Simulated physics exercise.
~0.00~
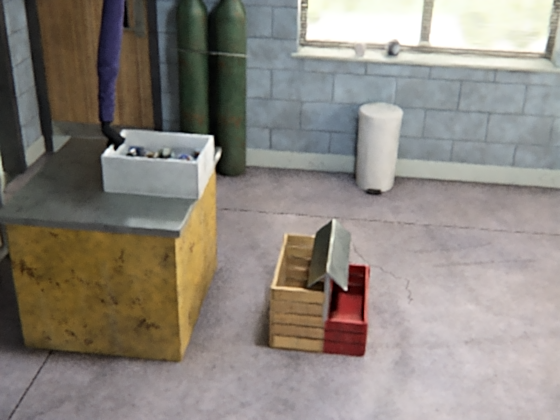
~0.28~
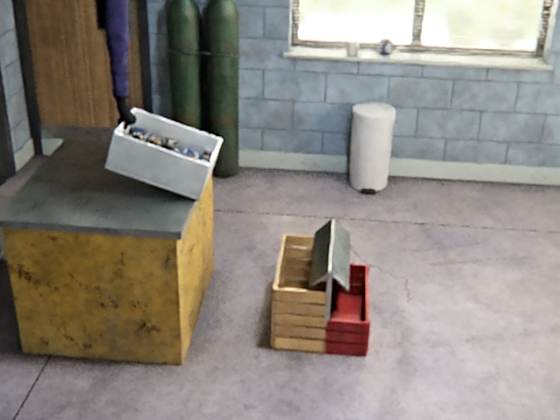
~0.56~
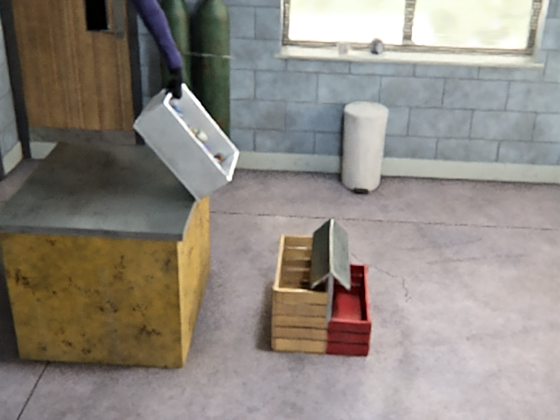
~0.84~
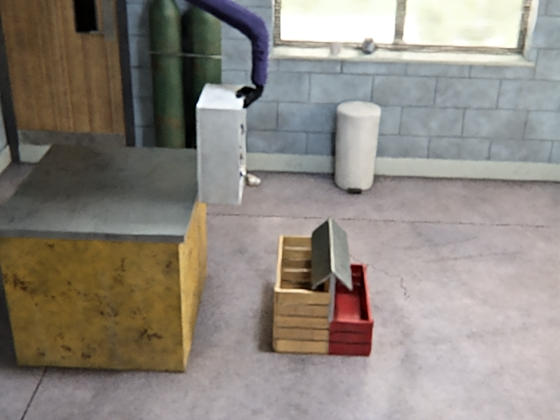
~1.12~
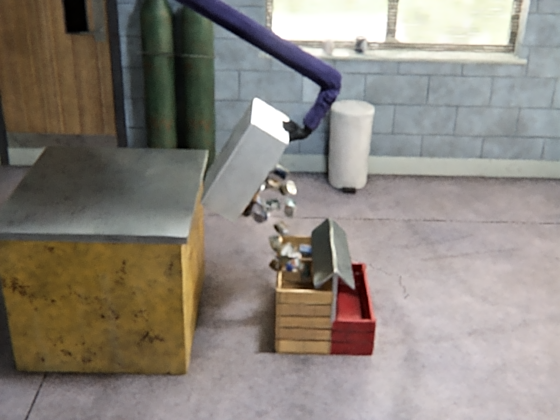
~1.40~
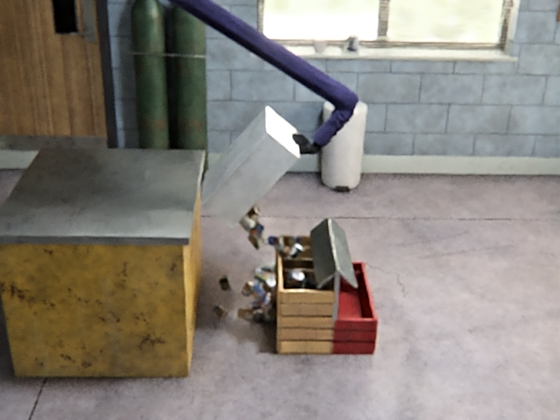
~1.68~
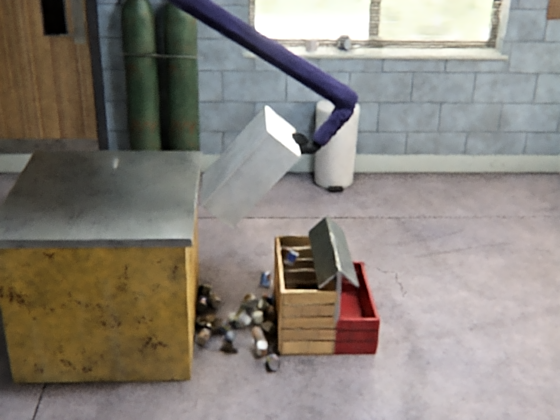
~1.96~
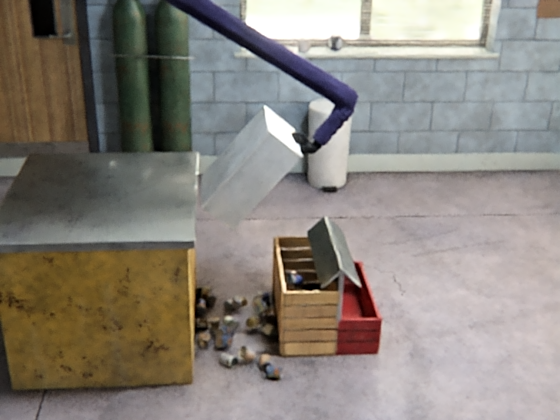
A purple arm tips a white crate, spilling small tins into and before a wooden box.
